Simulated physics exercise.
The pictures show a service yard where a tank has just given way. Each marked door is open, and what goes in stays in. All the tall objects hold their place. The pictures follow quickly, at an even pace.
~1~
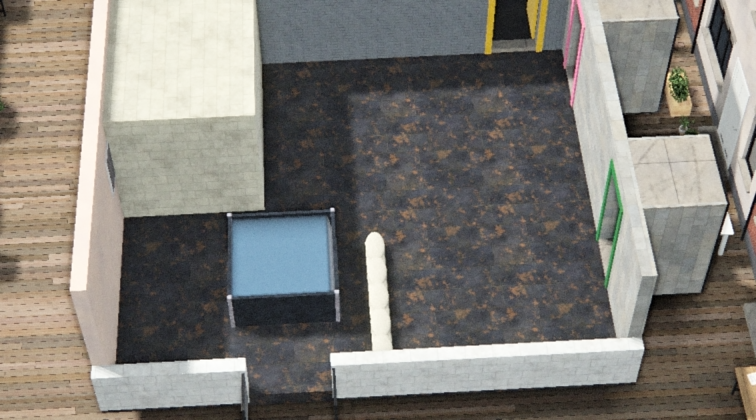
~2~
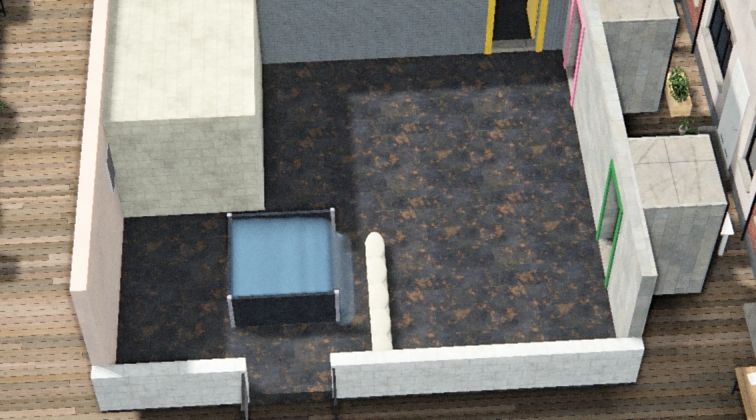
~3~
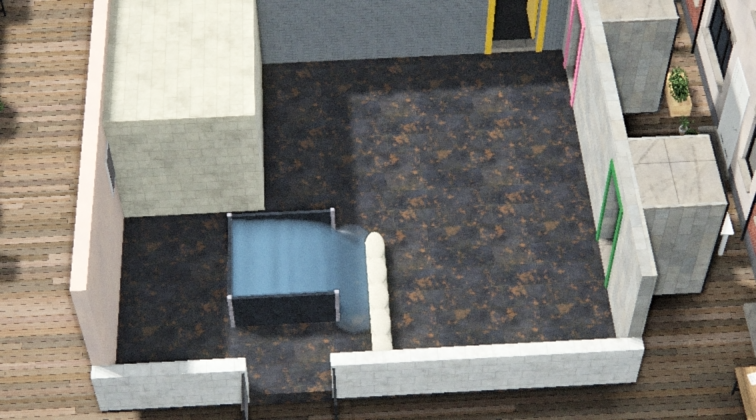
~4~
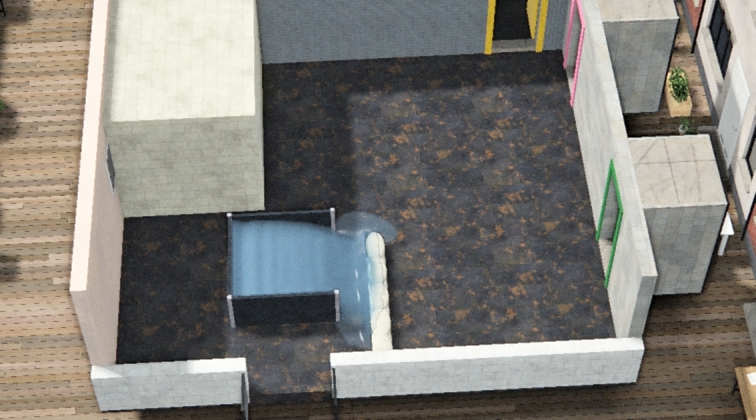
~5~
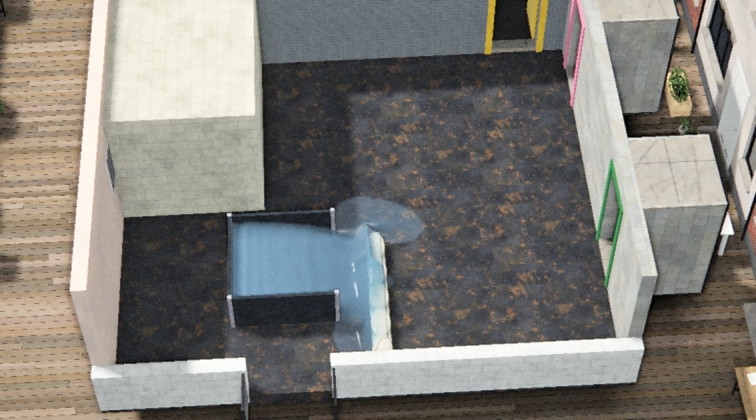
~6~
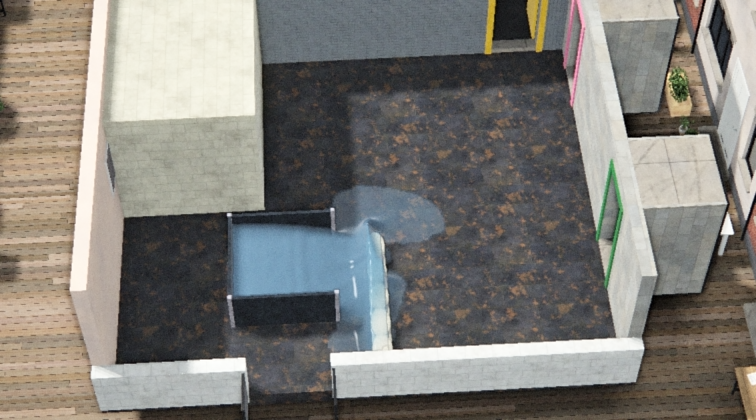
Blue water pouring from the right side of a square tank in a walled yard, meeting a low pale barrier and spreading around its far end.
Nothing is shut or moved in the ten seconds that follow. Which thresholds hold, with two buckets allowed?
One by one: The pink door stays under that; the yellow door stays under that; the green door stays under that.
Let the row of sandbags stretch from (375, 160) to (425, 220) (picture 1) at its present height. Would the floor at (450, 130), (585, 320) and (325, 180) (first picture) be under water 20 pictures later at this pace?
One after the other: Dry, flooded, under water.
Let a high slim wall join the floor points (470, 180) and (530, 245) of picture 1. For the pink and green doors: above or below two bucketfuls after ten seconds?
Then: Pink is under, green stays under.
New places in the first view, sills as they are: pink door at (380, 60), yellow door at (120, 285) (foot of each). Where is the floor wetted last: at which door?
The yellow door.
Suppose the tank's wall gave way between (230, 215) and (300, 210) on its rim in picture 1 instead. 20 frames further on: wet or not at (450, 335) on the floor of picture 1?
At that place: Clear.
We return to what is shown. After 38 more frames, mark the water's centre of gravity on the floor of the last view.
Roughly at (379, 234).
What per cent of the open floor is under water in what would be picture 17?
I make it 55 per cent.
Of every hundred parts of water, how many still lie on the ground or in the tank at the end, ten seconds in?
I make it 88 per cent.
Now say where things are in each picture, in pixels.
The water tank at (282, 256) is whole and still, in the first frame.
The front is at (341, 323), out from the gap at (334, 271), in the second frame.
Water pours out at (334, 271) and has run to (359, 230), in the third frame.
The front is at (371, 345), out from the gap at (334, 272), in the fourth frame.
The front is at a hidden place, out from the gap at (334, 272), in the fifth frame.
Water pours out at (334, 272) and has run to (430, 205), in the sixth frame.
A moment on, water covers 30 % of the floor; the pink door not reached, the yellow door not reached, the green door not reached.
Next, water covers 55 % of the floor; the pink door not reached, the yellow door not reached, the green door not reached.
Then, water covers 75 % of the floor; the pink door wet at the sill, nothing in, the yellow door wet at the sill, nothing in, the green door wet at the sill, nothing in.
Later, water covers 80 % of the floor; the pink door wet at the sill, nothing in, the yellow door wet at the sill, nothing in, the green door wet at the sill, nothing in.
In the end, water covers 95 % of the floor; the pink door under two buckets in, the yellow door wet at the sill, nothing in, the green door wet at the sill, nothing in.
